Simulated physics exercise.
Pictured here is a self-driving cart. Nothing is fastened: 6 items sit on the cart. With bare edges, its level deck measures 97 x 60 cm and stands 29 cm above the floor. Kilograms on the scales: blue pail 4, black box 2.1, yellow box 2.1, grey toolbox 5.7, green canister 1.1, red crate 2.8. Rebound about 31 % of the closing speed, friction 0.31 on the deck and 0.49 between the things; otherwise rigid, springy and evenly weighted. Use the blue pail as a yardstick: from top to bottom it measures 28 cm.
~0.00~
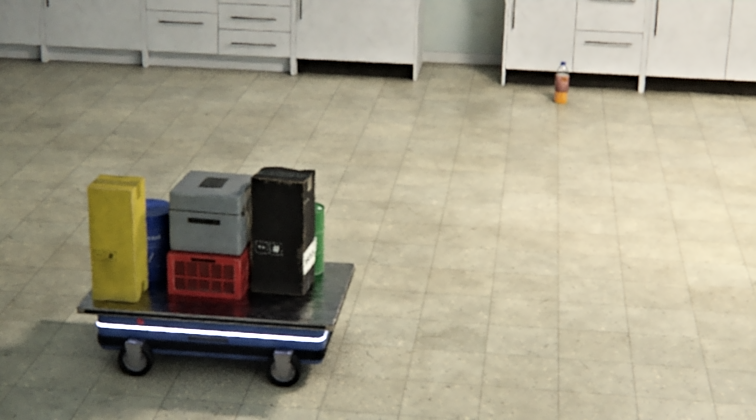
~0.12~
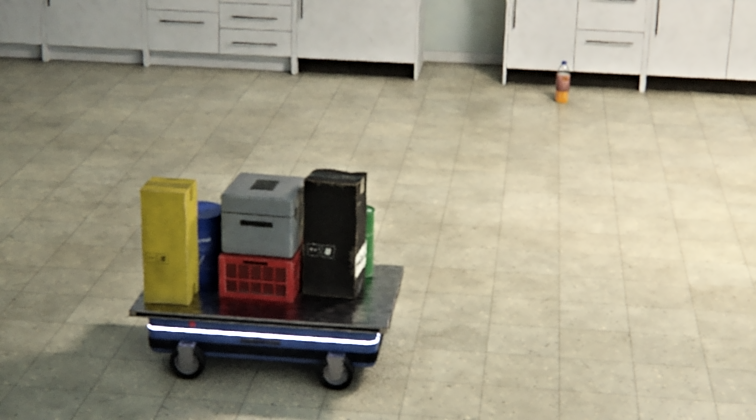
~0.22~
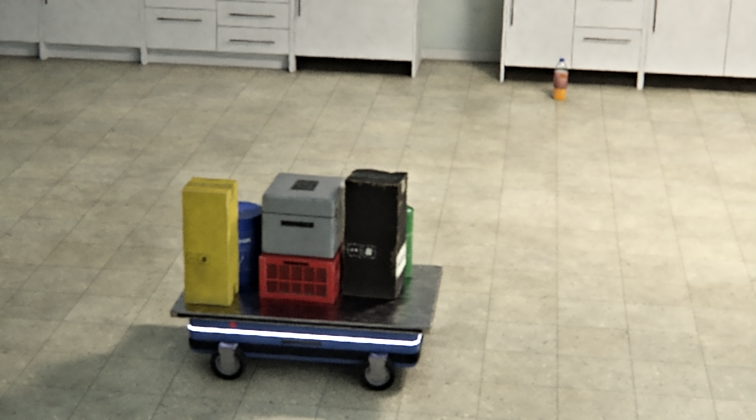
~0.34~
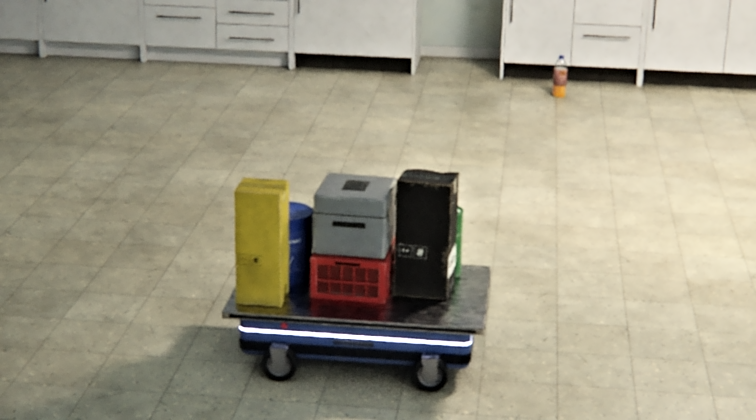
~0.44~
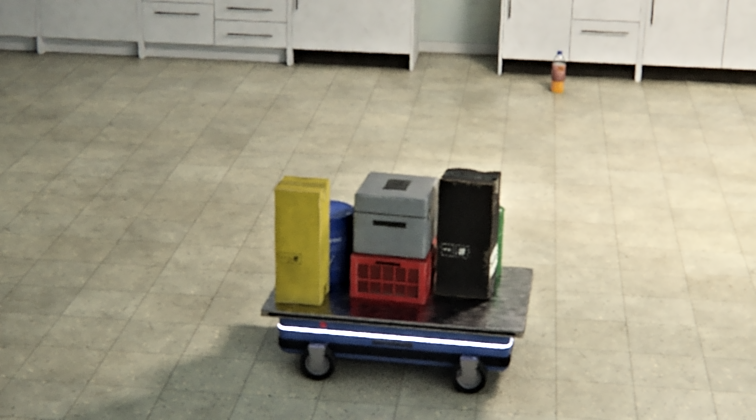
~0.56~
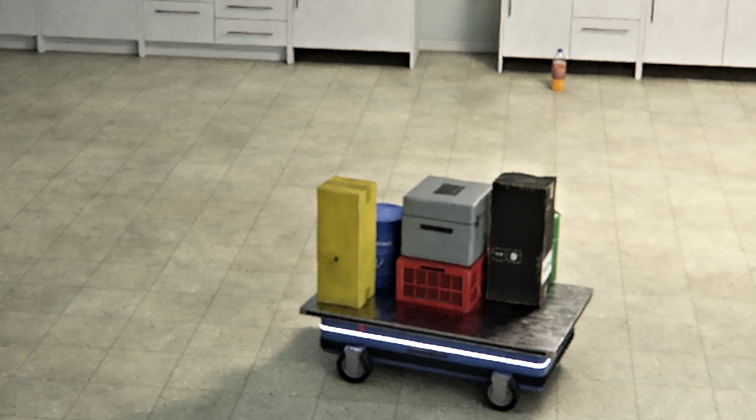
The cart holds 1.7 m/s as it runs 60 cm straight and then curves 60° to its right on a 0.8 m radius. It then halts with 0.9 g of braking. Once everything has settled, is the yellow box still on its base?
Chances are it does not go over.
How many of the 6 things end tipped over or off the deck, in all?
That makes 4.
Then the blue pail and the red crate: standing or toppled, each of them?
In the last frame the blue pail remains up and the red crate does not stay up.
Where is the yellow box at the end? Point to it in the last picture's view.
About (539, 335).
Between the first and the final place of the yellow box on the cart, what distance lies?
About 28 cm.
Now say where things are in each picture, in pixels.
In the first picture, 0 cm covered; yellow box (118, 238).
In the second picture, 20 cm covered; grey toolbox (265, 214).
In the third picture, 37 cm covered; red crate (307, 261).
In the fourth picture, 58 cm covered; black box (426, 234); grey toolbox (356, 215).
In the fifth picture, 75 cm covered, turned 3°; red crate (397, 261).
In the sixth picture, 95 cm covered, turned 15°; yellow box (346, 242).
By 0.86 s, 146 cm covered, turned 51°; black box now off the deck; grey toolbox 20 cm from its spot; red crate 19 cm from its spot.
By 1.26 s, 190 cm covered, turned 60°, stopped; grey toolbox and red crate now off the deck; yellow box 13 cm from its spot near (516, 318); blue pail 22 cm from its spot.
By 1.66 s, 190 cm covered, turned 60°, stopped; yellow box 28 cm from its spot near (539, 335); blue pail 38 cm from its spot.
When it is over (2.2 s), off the deck and tipped over, black box, grey toolbox, green canister and red crate; not toppled but over 10 cm from the start, blue pail and yellow box. In the last view, yellow box near (539, 335).
